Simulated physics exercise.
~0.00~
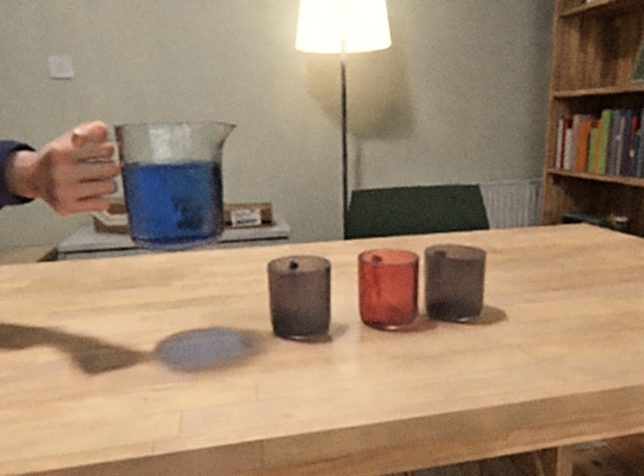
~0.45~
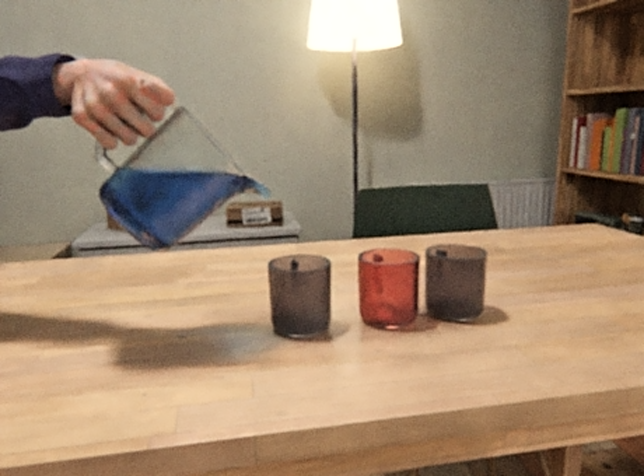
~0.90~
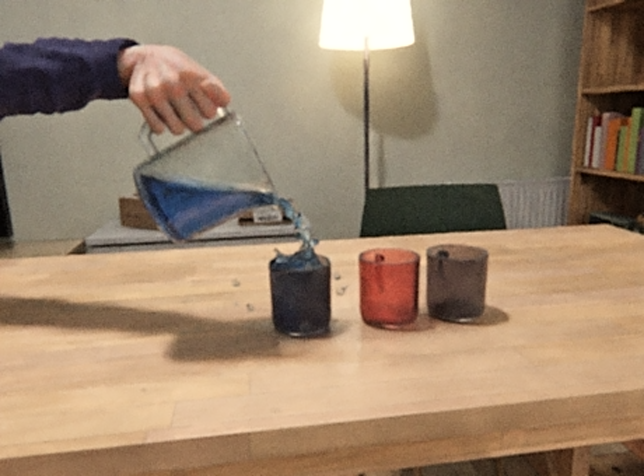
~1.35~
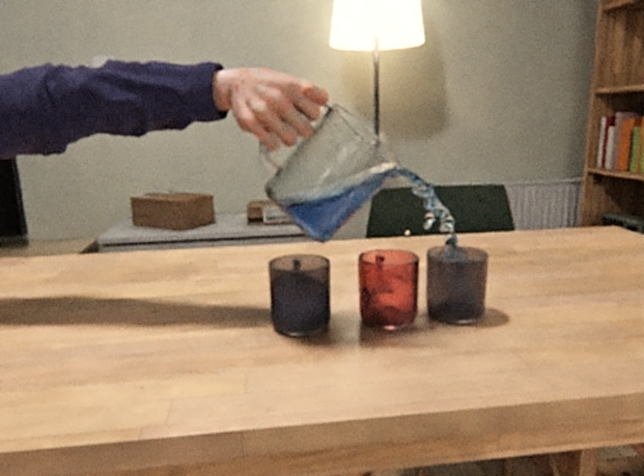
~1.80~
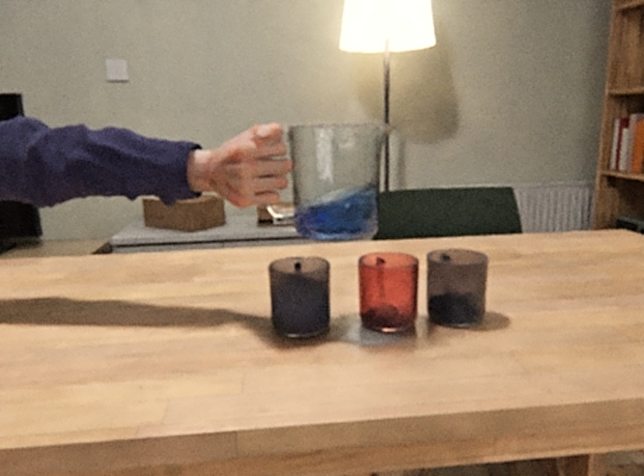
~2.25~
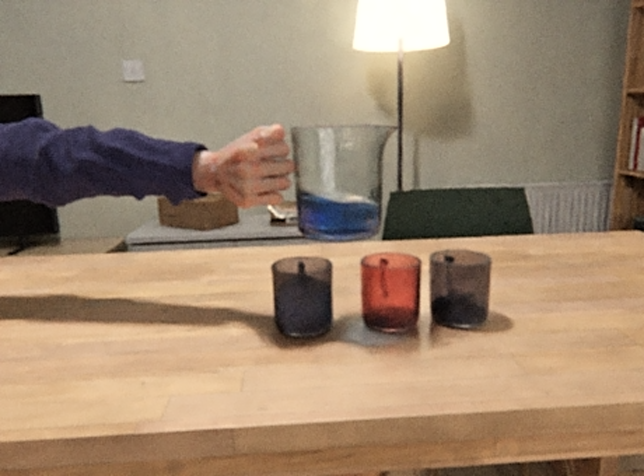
A hand tilts a jug, pours blue water into the outer mugs, and levels it.
